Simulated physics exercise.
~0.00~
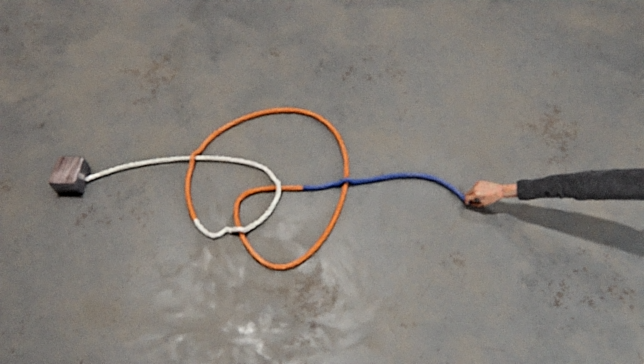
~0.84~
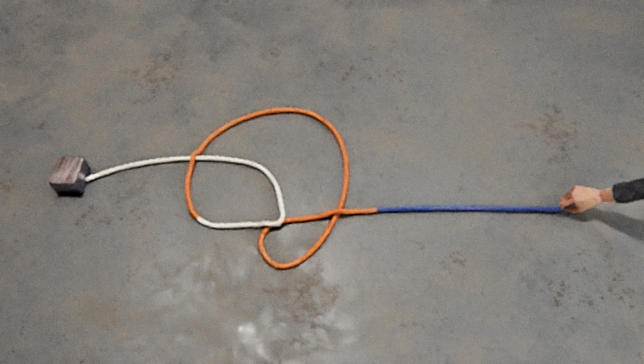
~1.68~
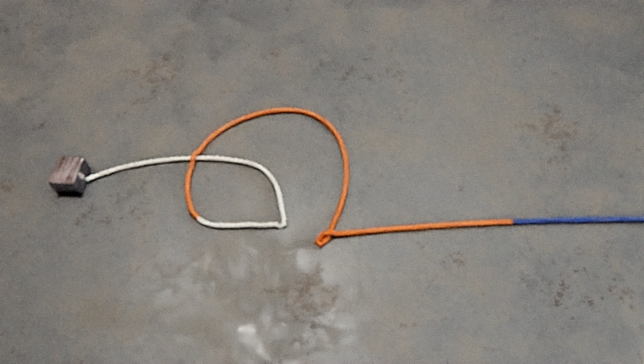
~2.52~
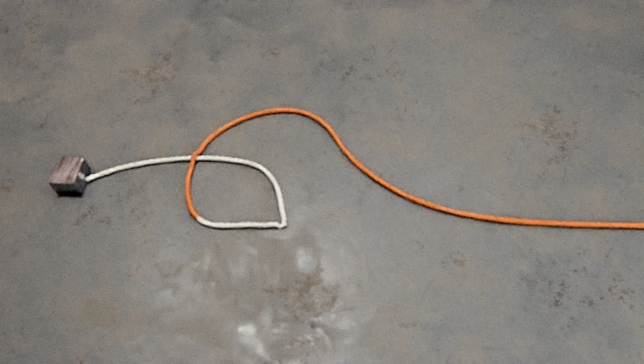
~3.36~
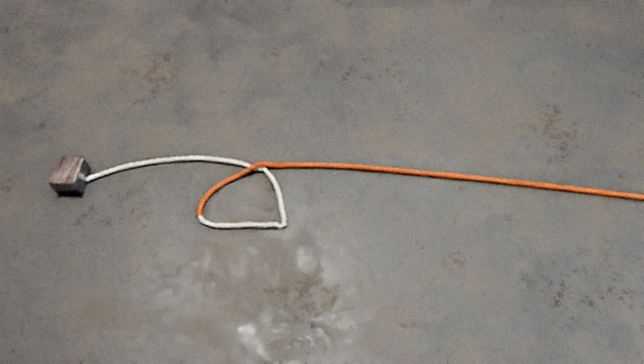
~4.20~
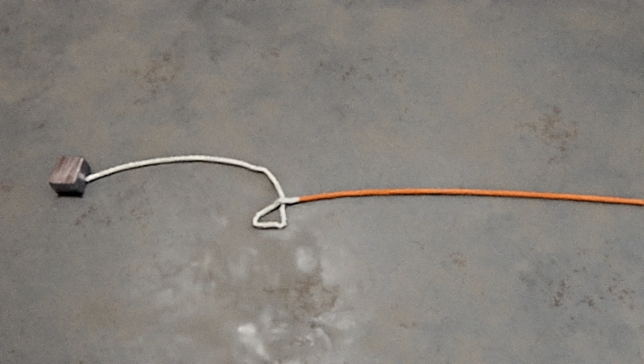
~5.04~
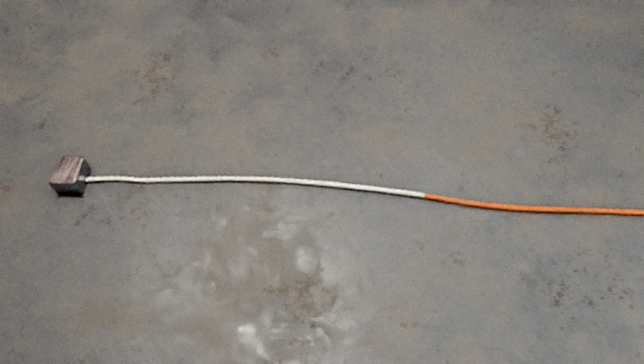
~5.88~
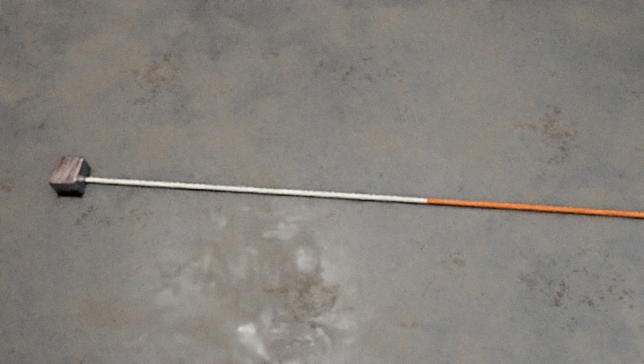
The clip shows a white, orange and blue rope looped on a concrete floor, its left end fixed to a small block, as a hand pulls the blue end off to the right. The loops shrink and open one after another until the rope lies straight without a knot.
